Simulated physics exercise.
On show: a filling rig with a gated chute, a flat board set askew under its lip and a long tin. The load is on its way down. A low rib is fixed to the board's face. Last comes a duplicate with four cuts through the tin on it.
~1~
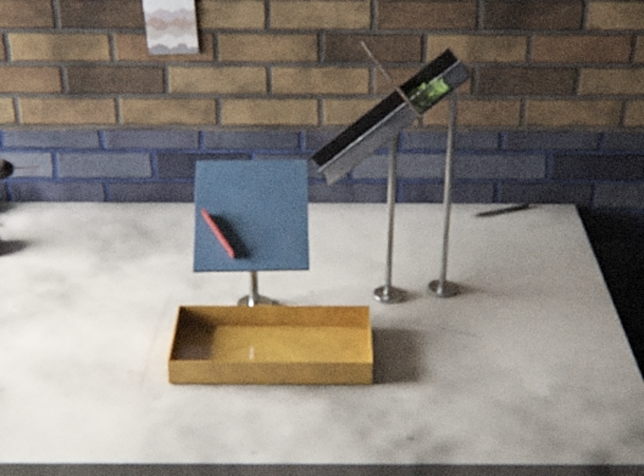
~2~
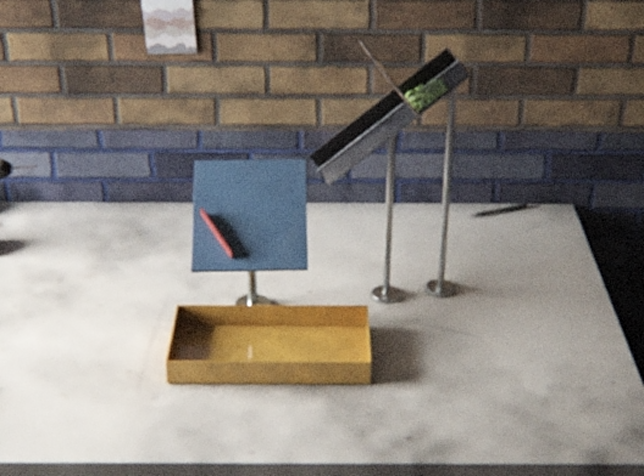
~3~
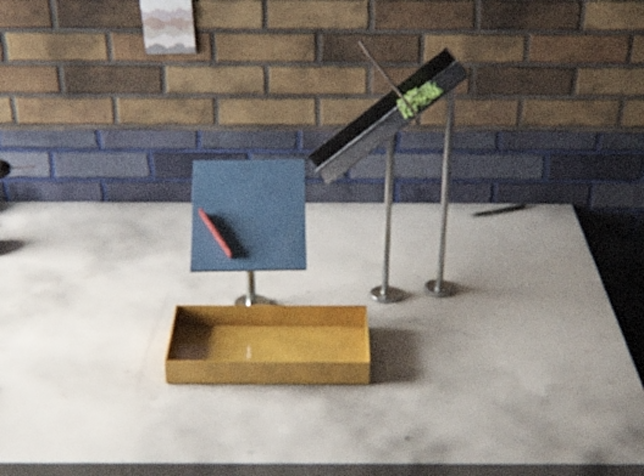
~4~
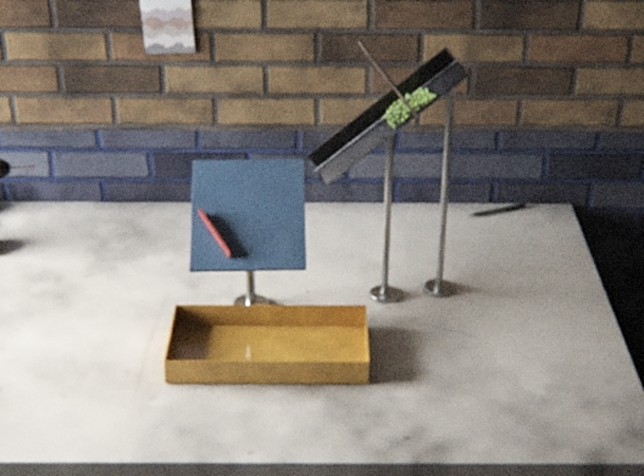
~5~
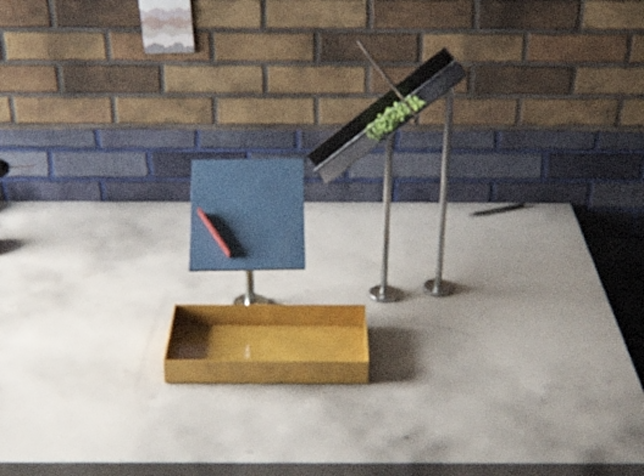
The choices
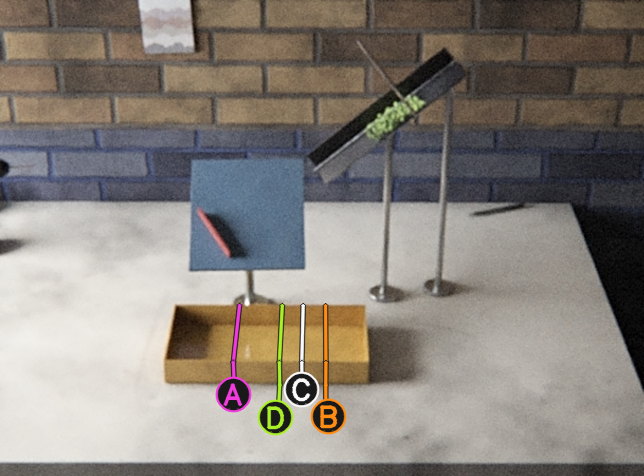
Small green pieces slid slowly down a steep, dark chute toward the left, spreading out as they went, while the tilted blue board with a red strip and the empty yellow tray below stayed still.
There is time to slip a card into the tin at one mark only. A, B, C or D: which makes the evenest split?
A is best.
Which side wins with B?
More lands on the left.
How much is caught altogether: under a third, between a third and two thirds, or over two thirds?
About that: Over two thirds.
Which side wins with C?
More lands on the left.
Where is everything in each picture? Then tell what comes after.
Load behind the gate (424, 95), dried peas; lip of the chute (326, 178), sloping fairly steeply, in the first frame.
Middle of the board (250, 213), tilted fairly steeply; middle of its low edge (250, 270); of its high edge (250, 160), in the second frame.
Front corners of the tin (165, 361) and (369, 362), empty; front of the load (407, 116), in the third frame.
Middle of the load (407, 109); its front (386, 116), roughly a quarter of the way to the lip; rib from (199, 208) to (230, 252), in the fourth frame.
Middle of the load (395, 117); its front (367, 131), roughly half of the way to the lip, in the fifth frame.
On the marked copy, line A crosses the front rim at (233, 361); line B crosses the front rim at (325, 361); line C crosses the front rim at (301, 361); line D crosses the front rim at (279, 361).
If A is chosen, of what is caught, roughly half on the left of the divider, roughly half on the right.
If B is chosen, of what is caught, every piece on the left of the divider, not one piece on the right.
If C is chosen, of what is caught, every piece on the left of the divider, not one piece on the right.
If D is chosen, of what is caught, almost all on the left of the divider, about a tenth on the right.
